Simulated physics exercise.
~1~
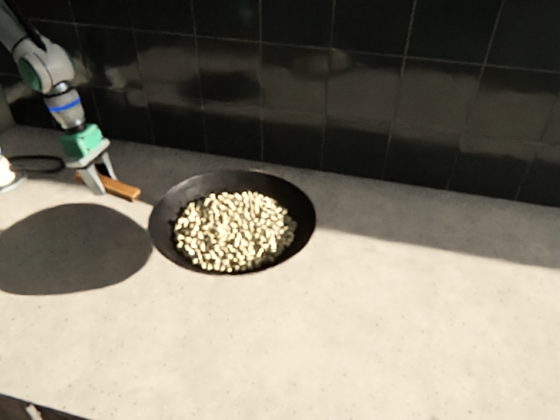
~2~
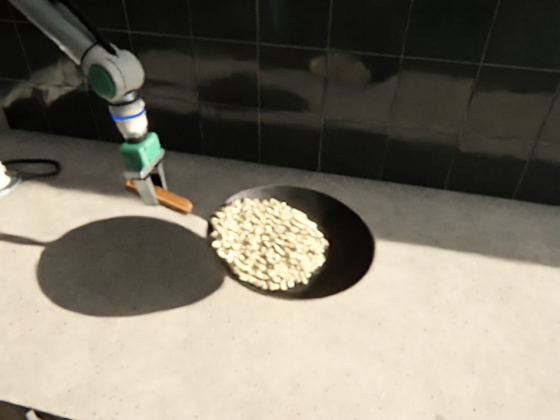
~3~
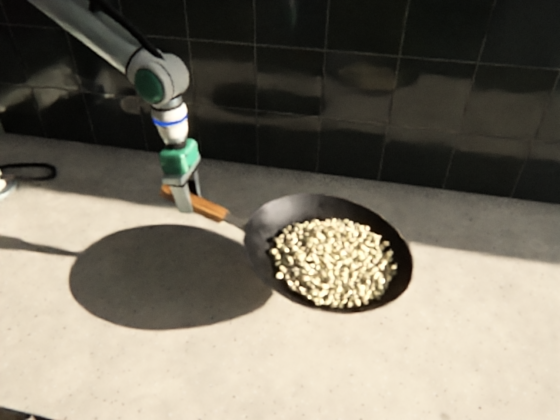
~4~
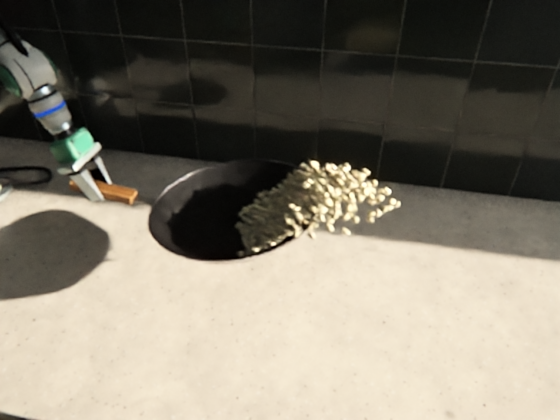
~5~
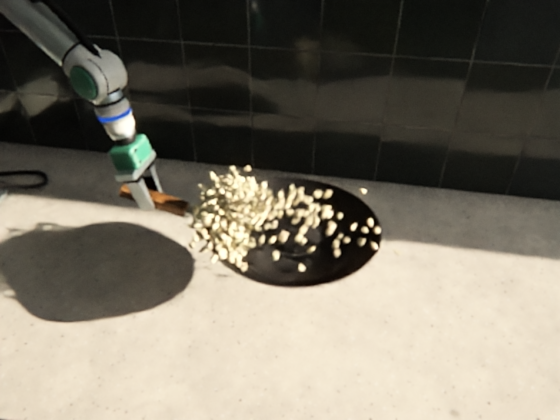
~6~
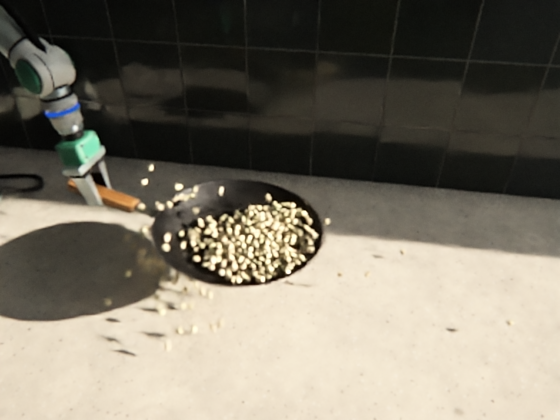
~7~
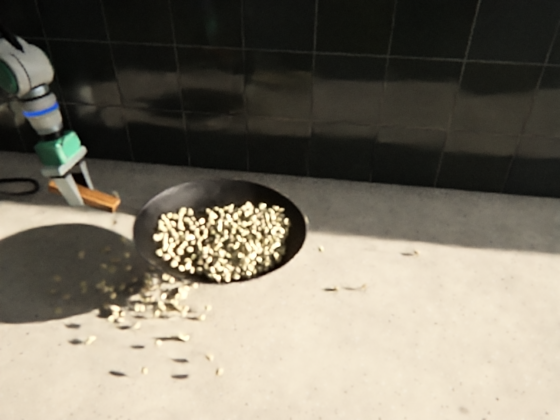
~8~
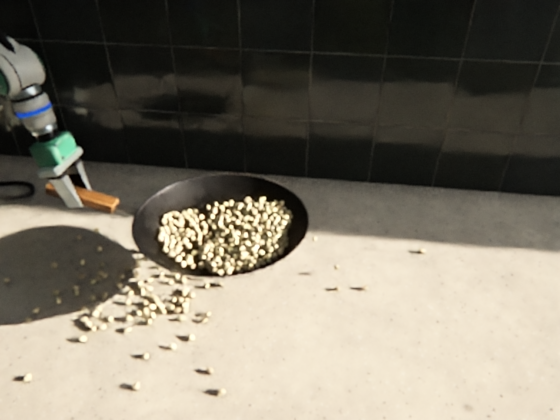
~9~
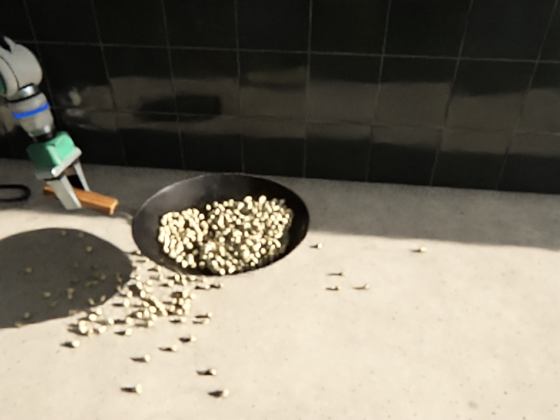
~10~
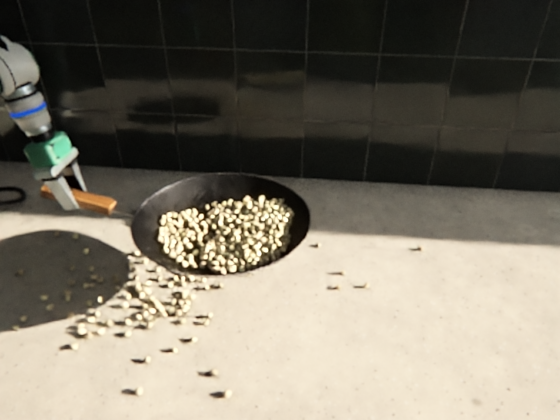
A robot arm slides a pan of beans right, then jerks it back, scattering some across the counter.
